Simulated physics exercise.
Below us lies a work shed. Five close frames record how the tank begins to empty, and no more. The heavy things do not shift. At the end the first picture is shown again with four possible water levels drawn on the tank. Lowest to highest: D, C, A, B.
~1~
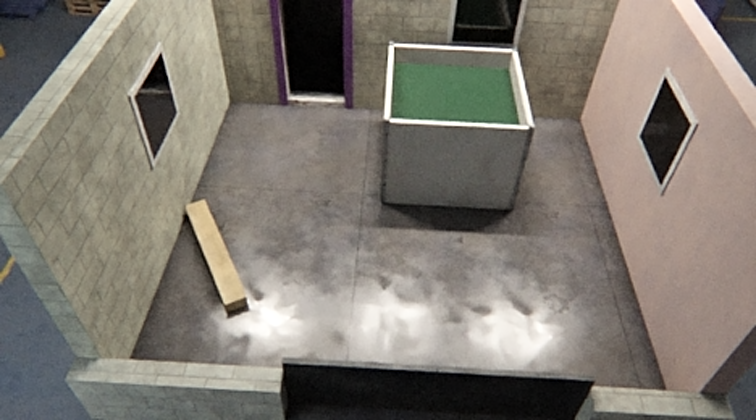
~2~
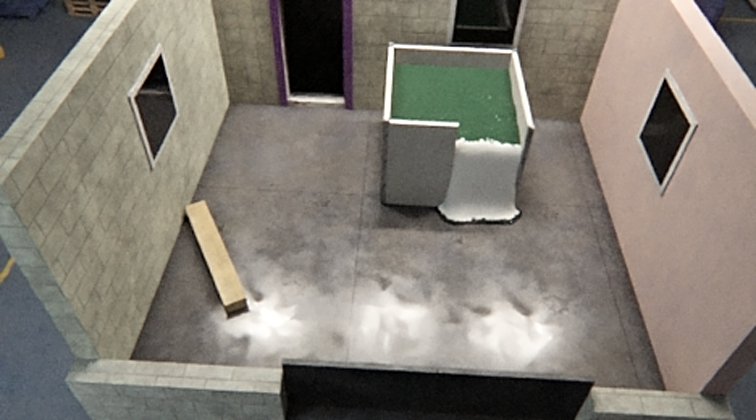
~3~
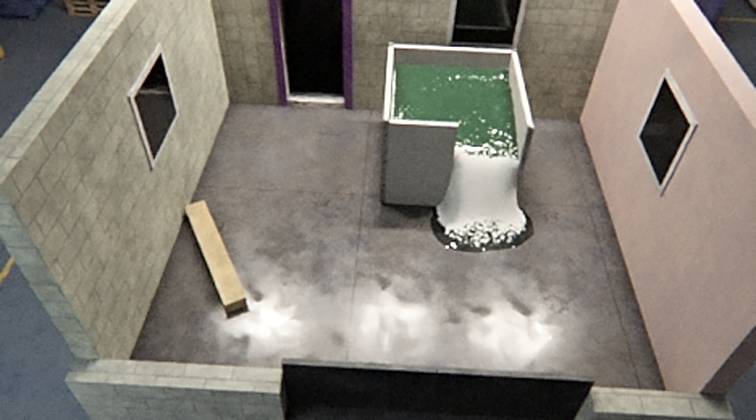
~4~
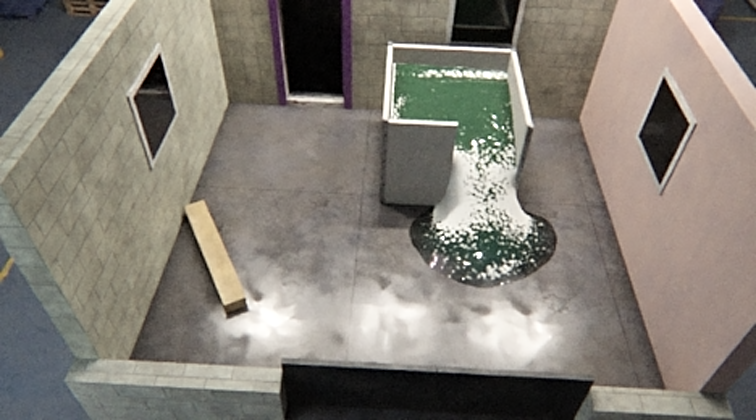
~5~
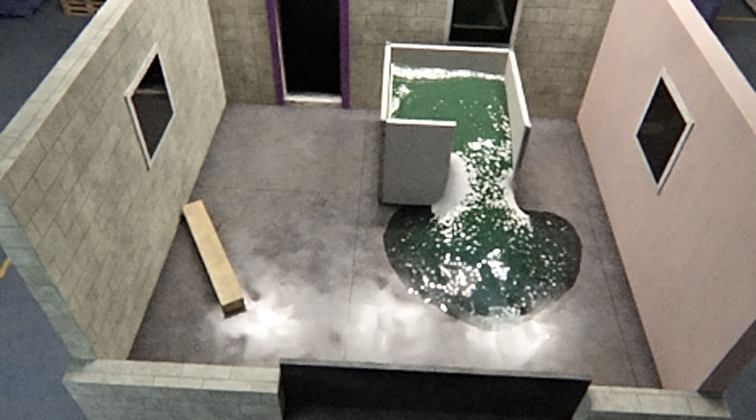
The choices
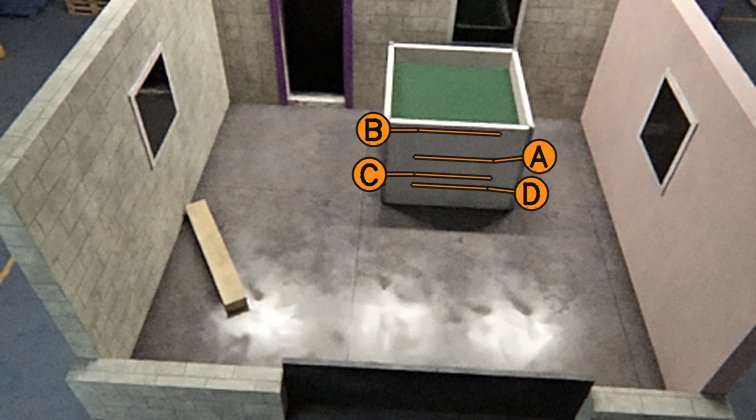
Work shed with green water pouring through an opening in a raised tank, foaming white and spreading across the grey floor.
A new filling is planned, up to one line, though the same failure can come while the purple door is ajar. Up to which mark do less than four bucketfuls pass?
Choose A.
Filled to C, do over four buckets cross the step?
No, not at all.
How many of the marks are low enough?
Three of the four.
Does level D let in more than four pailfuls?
No, that is safe.
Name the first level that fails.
That is level B.
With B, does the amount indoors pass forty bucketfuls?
No, it does not.
On the marked copy, A at (454, 158); B at (458, 132); C at (451, 176); D at (450, 186); from the bottom up D, C, A, B.
If A is chosen, a bucket or two gets in.
If B is chosen, about 13 bucketfuls get in.
If C is chosen, nothing gets over.
If D is chosen, nothing gets over.
